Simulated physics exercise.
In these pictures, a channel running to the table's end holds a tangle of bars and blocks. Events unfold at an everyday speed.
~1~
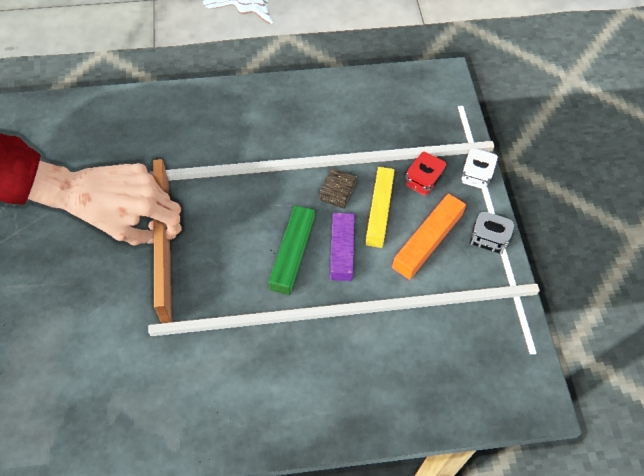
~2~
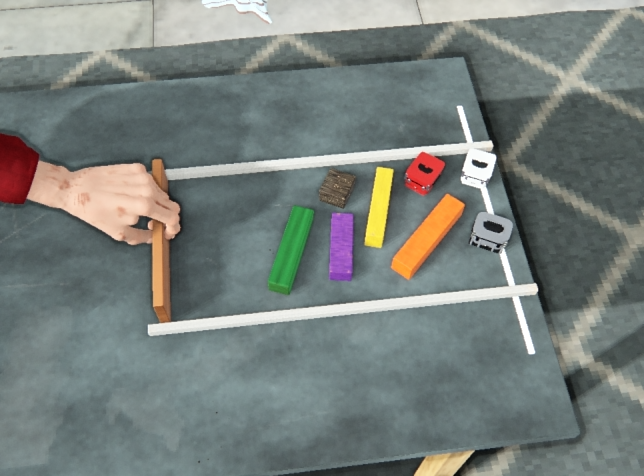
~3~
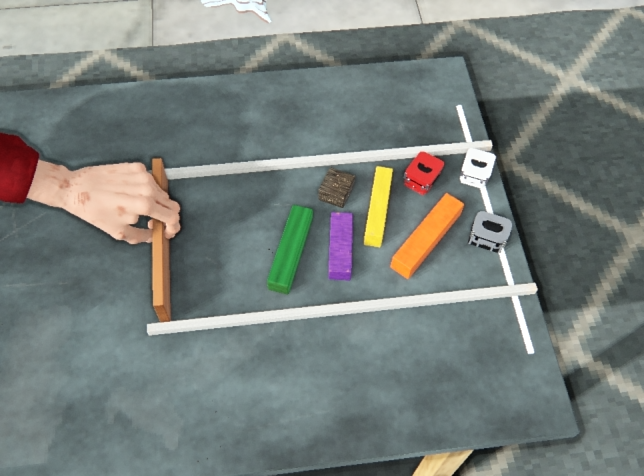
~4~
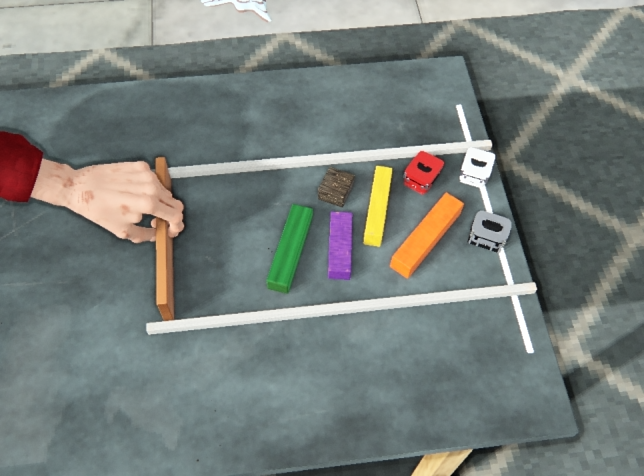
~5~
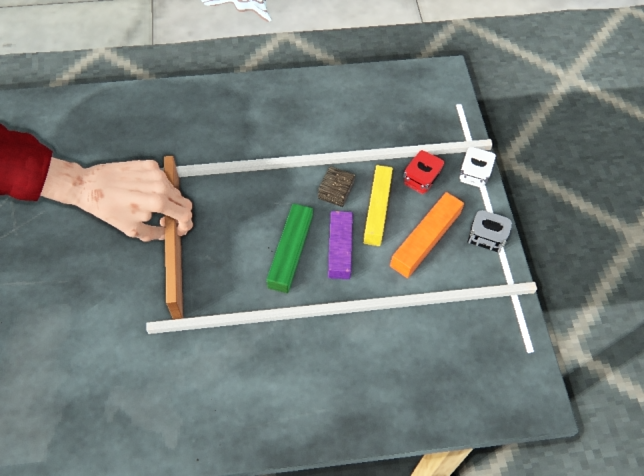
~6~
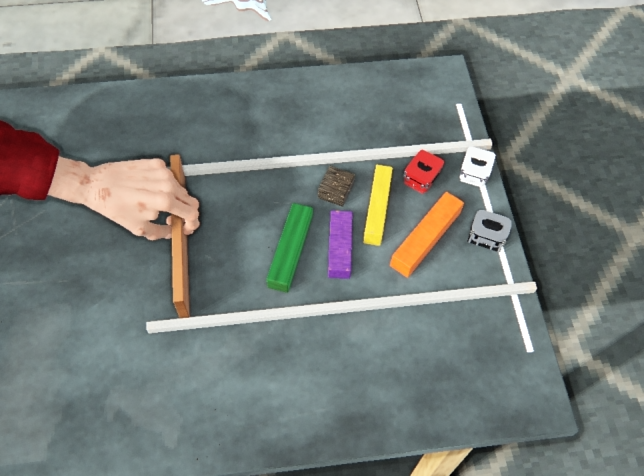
The footage shows a hand in a red sleeve holding an upright board between two white rails on a dark table, then sliding it slightly right toward coloured bars and small blocks, which stay still near a white line.
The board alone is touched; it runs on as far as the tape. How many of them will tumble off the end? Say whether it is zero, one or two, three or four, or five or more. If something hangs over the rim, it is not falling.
I would say five or more.
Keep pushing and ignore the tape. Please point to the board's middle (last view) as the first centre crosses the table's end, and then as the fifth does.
I'd put the first at about (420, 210) and the next at about (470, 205).
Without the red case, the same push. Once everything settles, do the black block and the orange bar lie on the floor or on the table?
The black block stays put; the orange bar comes off.
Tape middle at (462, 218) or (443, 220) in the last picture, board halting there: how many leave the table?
The first try gives 4, the second gives 2.
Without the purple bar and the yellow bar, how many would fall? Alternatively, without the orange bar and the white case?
The first removal gives 4, the second gives 4.
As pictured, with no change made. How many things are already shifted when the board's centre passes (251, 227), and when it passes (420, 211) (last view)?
In order, the tallies are 0 and 8.
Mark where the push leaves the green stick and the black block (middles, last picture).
Roughly (507, 224), and the other roughly (494, 166).
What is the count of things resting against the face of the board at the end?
The count in contact is 2.
A little later, none off yet; white case at rest near (477, 168); grey case at rest near (490, 231); red case at rest near (423, 172).
Next, none off yet; white case moving near (483, 169); grey case shifted a little near (504, 233); red case shifted about its own width near (455, 164).
When it is over, the number that fall off is five or more; down, purple bar, yellow bar, orange bar, red case, grey case and white case.
